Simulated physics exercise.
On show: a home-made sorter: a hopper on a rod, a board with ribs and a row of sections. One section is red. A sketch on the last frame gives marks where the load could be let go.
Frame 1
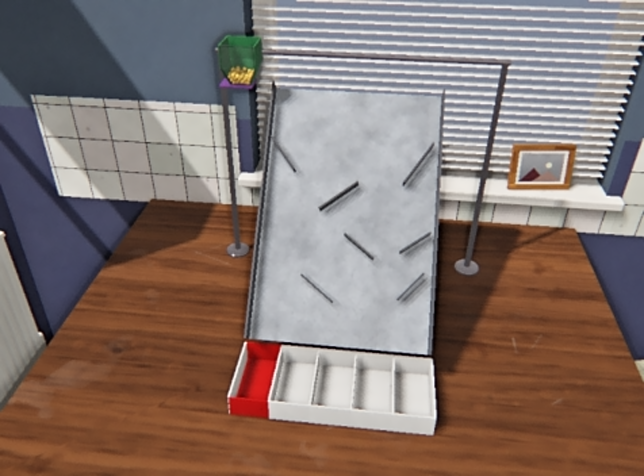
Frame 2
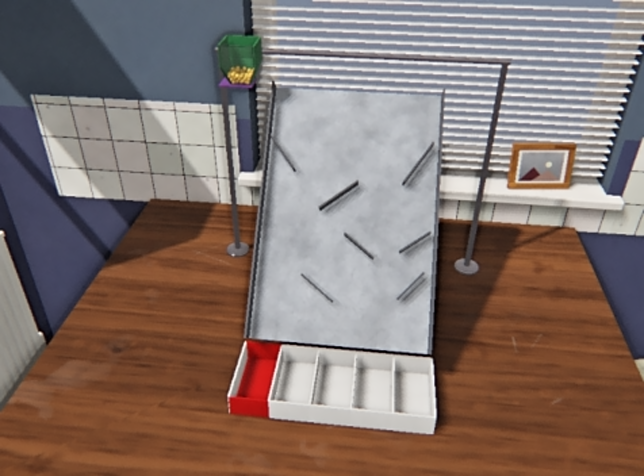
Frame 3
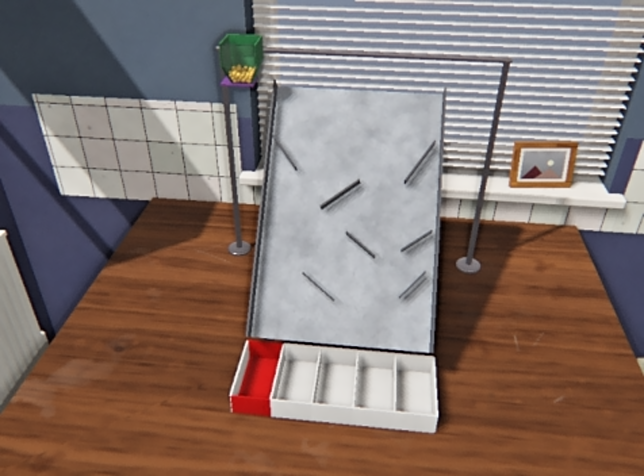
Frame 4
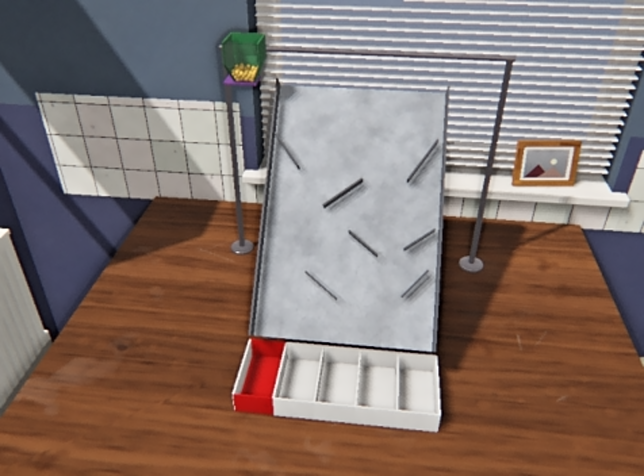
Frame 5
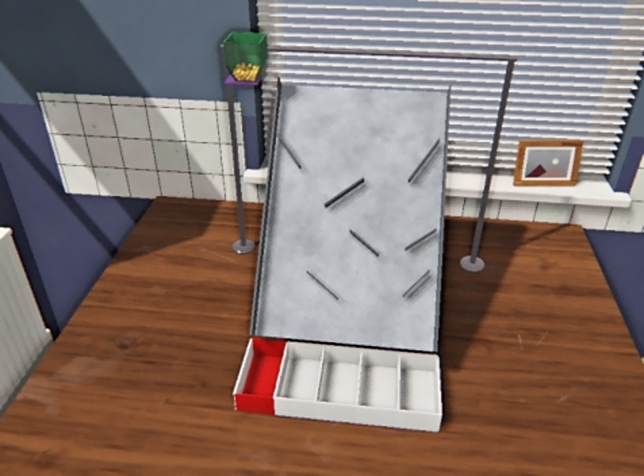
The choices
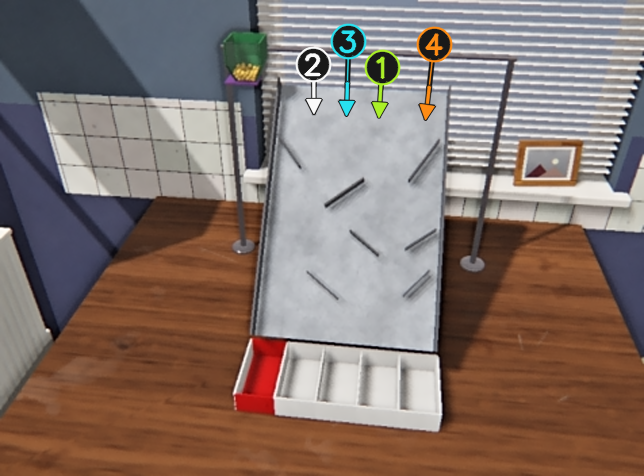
The footage shows a green hopper of yellow pieces on a rod above the left of a tilted grey board with ribs, with a red section leftmost among white ones below; nothing moves except a very slight shift in view.
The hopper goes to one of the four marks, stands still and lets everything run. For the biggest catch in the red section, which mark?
I would pick mark 3.
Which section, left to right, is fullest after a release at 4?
It is the fourth one.
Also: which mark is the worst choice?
Mark 4.
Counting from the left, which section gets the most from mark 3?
The first.
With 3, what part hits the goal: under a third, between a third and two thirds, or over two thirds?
It is over two thirds.
On the marked copy, mark 1 meets the board at (379, 112); mark 2 meets the board at (313, 108); mark 3 meets the board at (346, 110); mark 4 meets the board at (426, 114).
With 1, about a third in the red section, about two thirds in other sections.
With 2, about a third in the red section, about two thirds in other sections.
With 3, most in the red section, a small part in other sections, a small part outside the box.
With 4, none in the red section, nearly all in other sections, a small part held on the board.
